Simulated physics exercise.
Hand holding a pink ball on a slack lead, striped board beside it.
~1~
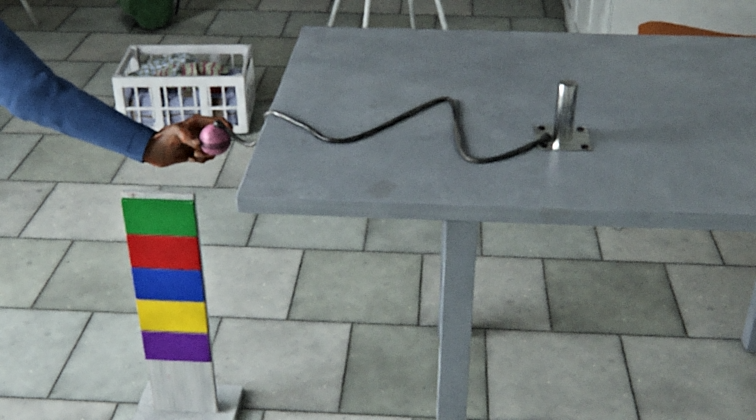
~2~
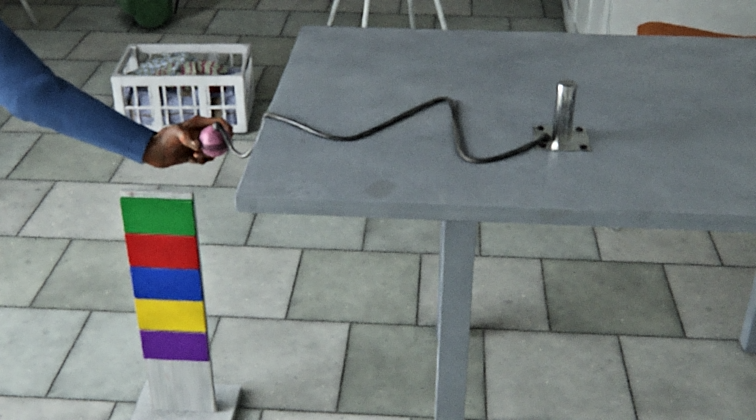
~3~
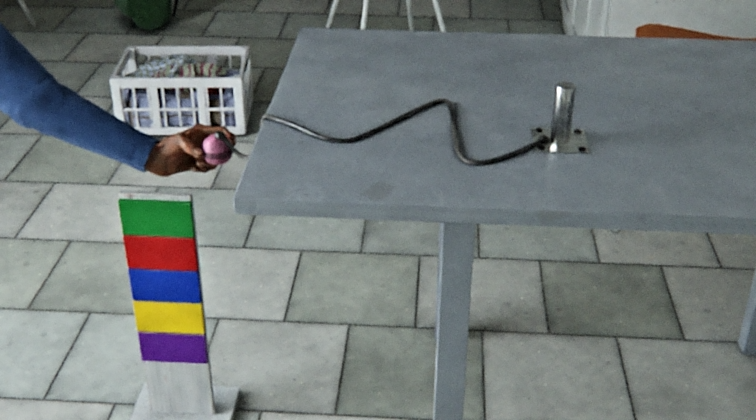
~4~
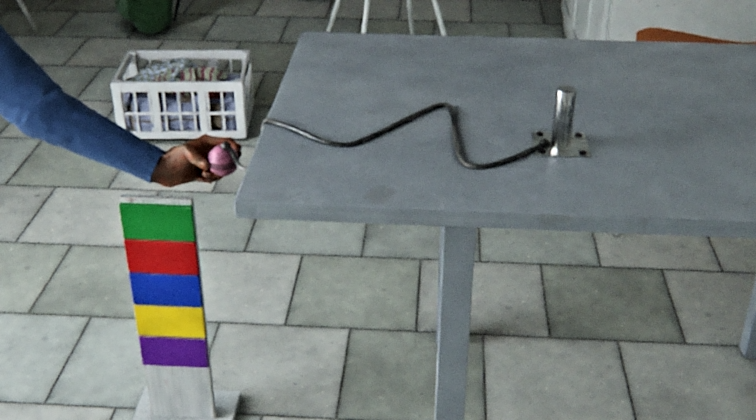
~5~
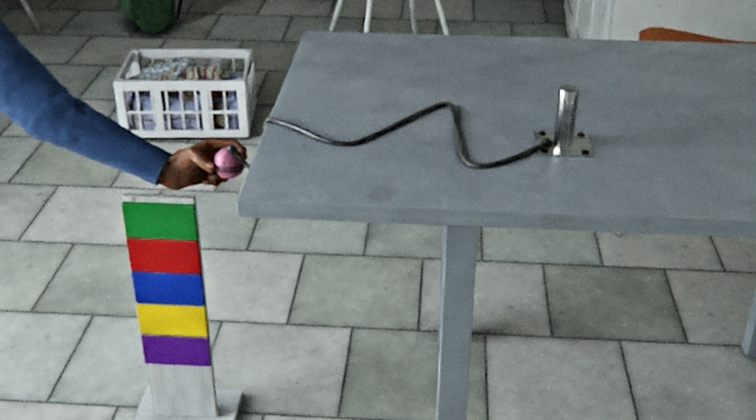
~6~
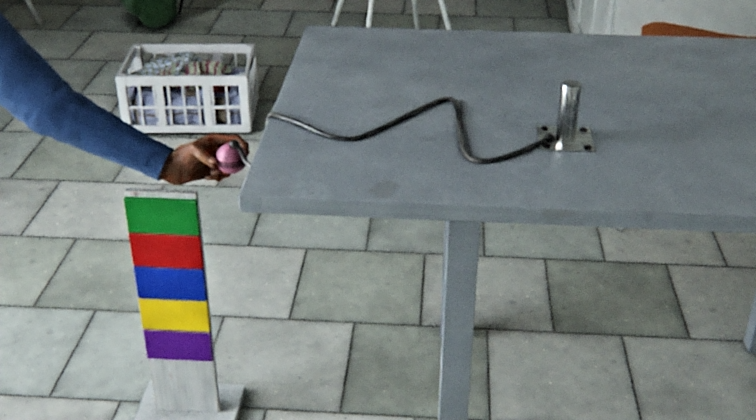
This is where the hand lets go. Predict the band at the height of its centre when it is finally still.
The purple band, level with its centre.
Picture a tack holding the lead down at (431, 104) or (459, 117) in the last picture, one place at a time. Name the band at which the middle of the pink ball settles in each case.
One after the other, red; blue.
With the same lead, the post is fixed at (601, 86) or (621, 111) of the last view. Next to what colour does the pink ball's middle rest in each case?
In turn, yellow and then yellow.
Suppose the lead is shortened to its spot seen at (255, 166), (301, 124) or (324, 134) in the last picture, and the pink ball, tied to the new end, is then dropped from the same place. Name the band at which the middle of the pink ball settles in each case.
Result per try - yellow; red; green.
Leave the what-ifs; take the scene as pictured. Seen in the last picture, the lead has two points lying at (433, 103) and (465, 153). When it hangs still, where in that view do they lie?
The first moves to (290, 117), the second to (434, 127).
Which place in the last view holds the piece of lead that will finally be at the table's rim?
Look close to (419, 110) - that's the one.
Soon after, ball near (299, 368); level with purple.
Then, ball near (272, 365); level with purple.
At rest, ball near (287, 369); level with purple. Its middle rests at the purple band.
